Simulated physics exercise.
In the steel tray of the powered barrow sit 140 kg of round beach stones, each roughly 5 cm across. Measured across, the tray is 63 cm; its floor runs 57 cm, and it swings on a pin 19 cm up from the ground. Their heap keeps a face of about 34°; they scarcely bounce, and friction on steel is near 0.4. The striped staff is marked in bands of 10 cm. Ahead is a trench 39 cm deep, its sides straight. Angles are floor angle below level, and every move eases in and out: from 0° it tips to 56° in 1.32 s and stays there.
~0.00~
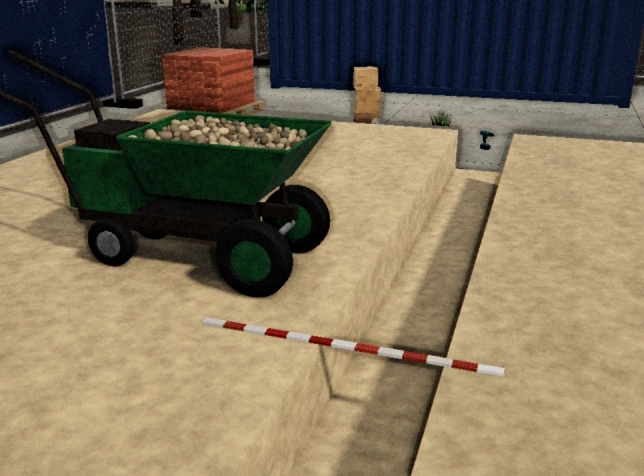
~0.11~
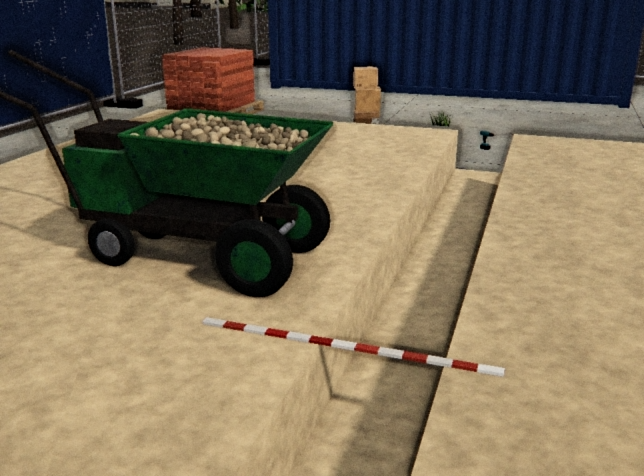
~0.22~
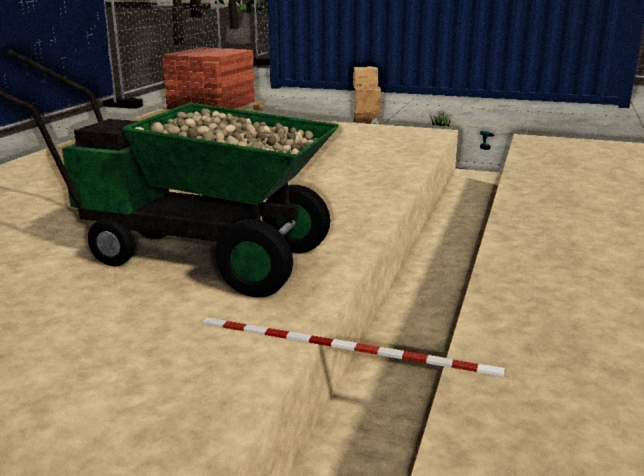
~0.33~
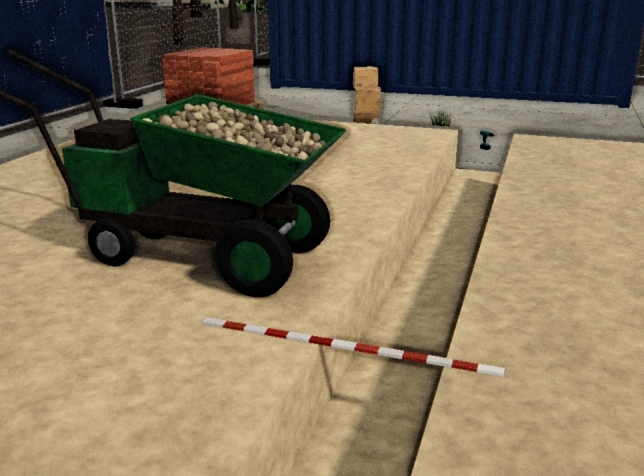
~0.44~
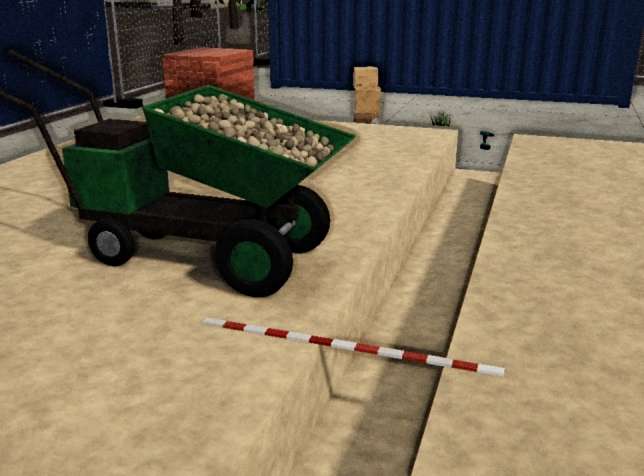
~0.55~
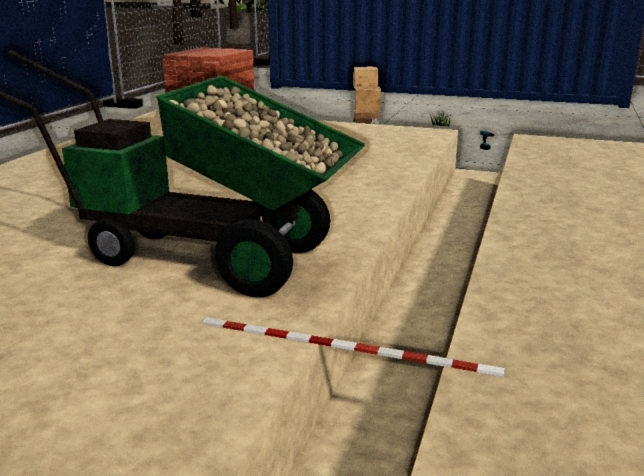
A green powered barrow stands still on sandy ground while its stone-filled tray tilts toward the right.
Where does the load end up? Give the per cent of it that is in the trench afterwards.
Some 69 per cent of it.
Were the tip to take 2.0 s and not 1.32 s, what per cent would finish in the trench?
Estimate: About 65 %.
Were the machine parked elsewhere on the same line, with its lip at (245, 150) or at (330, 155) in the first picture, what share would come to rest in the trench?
70 % and 45 %.
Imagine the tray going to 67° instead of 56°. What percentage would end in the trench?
Some 100% would finish there.
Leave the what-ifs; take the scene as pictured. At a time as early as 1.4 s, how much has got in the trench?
By then, around 20 percent.
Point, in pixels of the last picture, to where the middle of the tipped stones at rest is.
Around (420, 351).
After 1.0 s the floor is at 47°; 100 % in the tray; the foremost stones are at (367, 202).
After 1.4 s the floor is at 56°; 79 % in the tray, 21 % in the trench; the foremost stones are at (458, 327).
After 1.8 s the floor is at 56°; 55 % in the tray, 44 % in the trench, 2 % past the trench; the foremost stones are at (530, 298).
After 3.7 s the floor is at 56°; 30 % in the tray, 69 % in the trench, 2 % past the trench; the foremost stones are at (593, 294).
